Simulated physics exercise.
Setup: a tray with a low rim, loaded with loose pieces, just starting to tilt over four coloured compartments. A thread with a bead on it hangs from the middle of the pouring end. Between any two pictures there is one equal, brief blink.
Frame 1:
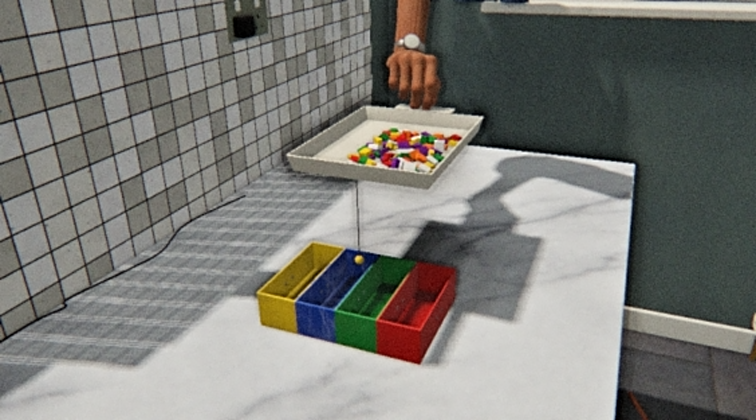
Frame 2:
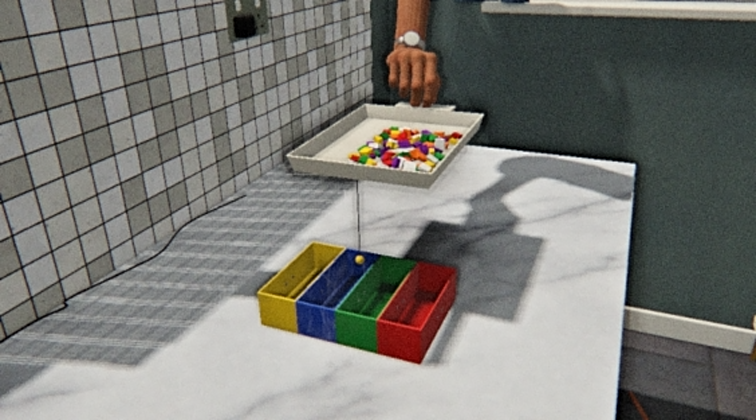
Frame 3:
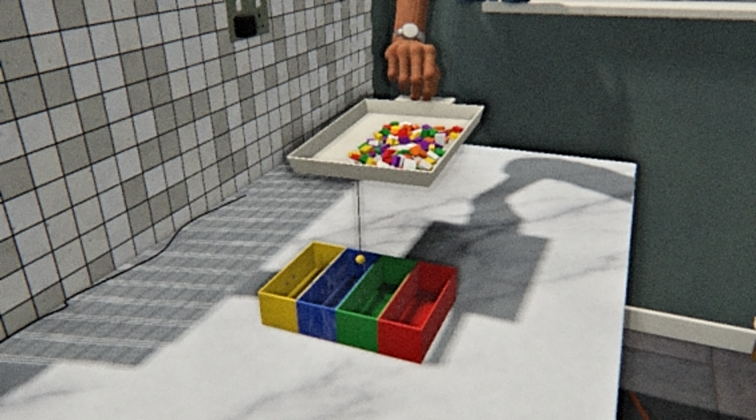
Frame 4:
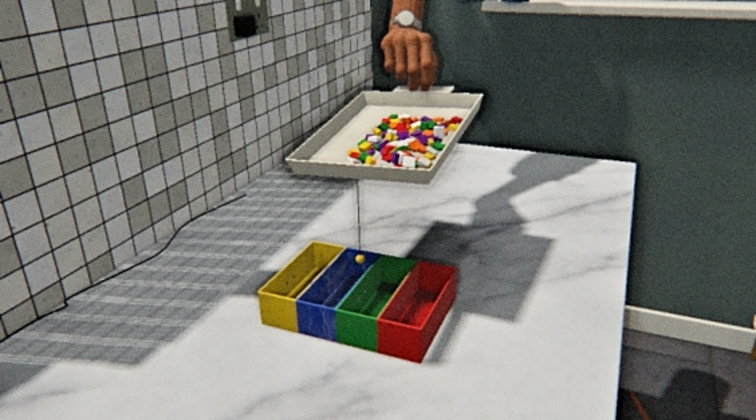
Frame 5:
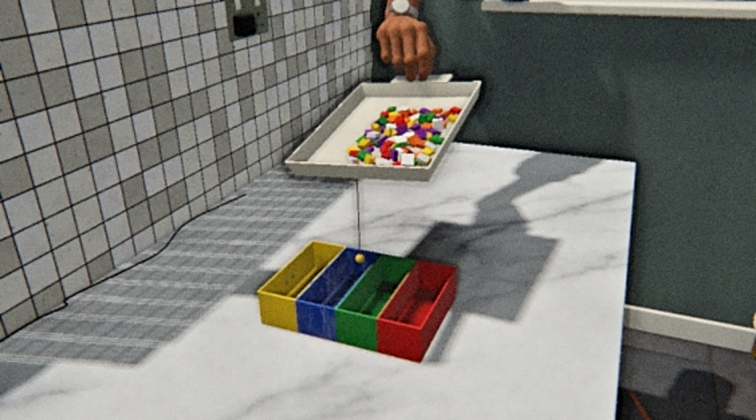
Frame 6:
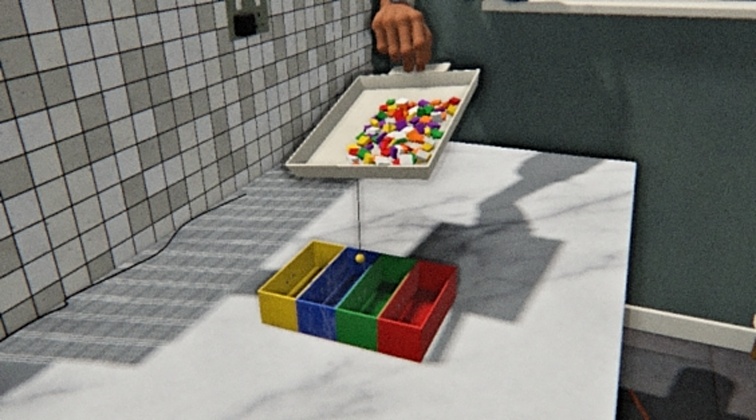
A hand wearing a watch slowly raised the far end of a pale tray of colourful pieces, tilting it toward the viewer above yellow, blue, green and red compartments, while a bead hung nearly still.
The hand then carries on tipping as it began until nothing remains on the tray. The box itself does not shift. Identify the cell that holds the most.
The yellow cell holds the most.
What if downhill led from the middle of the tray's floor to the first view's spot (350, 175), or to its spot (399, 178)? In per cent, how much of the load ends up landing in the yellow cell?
Respectively 30 and 0 in a hundred.
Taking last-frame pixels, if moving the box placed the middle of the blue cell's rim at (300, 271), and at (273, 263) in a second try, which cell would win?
The blue cell first, the green one second.
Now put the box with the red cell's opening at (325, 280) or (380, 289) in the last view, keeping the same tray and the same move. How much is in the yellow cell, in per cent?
Close to 0 in a hundred, then close to 30 in a hundred.
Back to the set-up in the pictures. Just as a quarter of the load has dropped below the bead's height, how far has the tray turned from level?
About 85 degrees.
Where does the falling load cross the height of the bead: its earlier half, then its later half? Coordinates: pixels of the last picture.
I'd place the first part at (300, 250) and the rest at (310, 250).
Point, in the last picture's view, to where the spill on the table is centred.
My estimate puts the centre near (264, 285).
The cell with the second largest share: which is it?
After the leader, it is blue.
Shortly afterwards, tray tipped steeply; all but a few on the tray; only a few falling or outside the box.
Next, tray tipped right over; near half on the tray; near a quarter in the yellow cell; a little in the blue cell; near a quarter falling or outside the box.
Some moments later, tray tipped past a quarter turn; near two thirds in the yellow cell; near a quarter in the blue cell; only a few in the green cell; near a quarter falling or outside the box.
In the end, tray tipped past a quarter turn; near two thirds in the yellow cell; near a quarter in the blue cell; only a few in the green cell; none at all in the red cell; near a quarter outside the box.
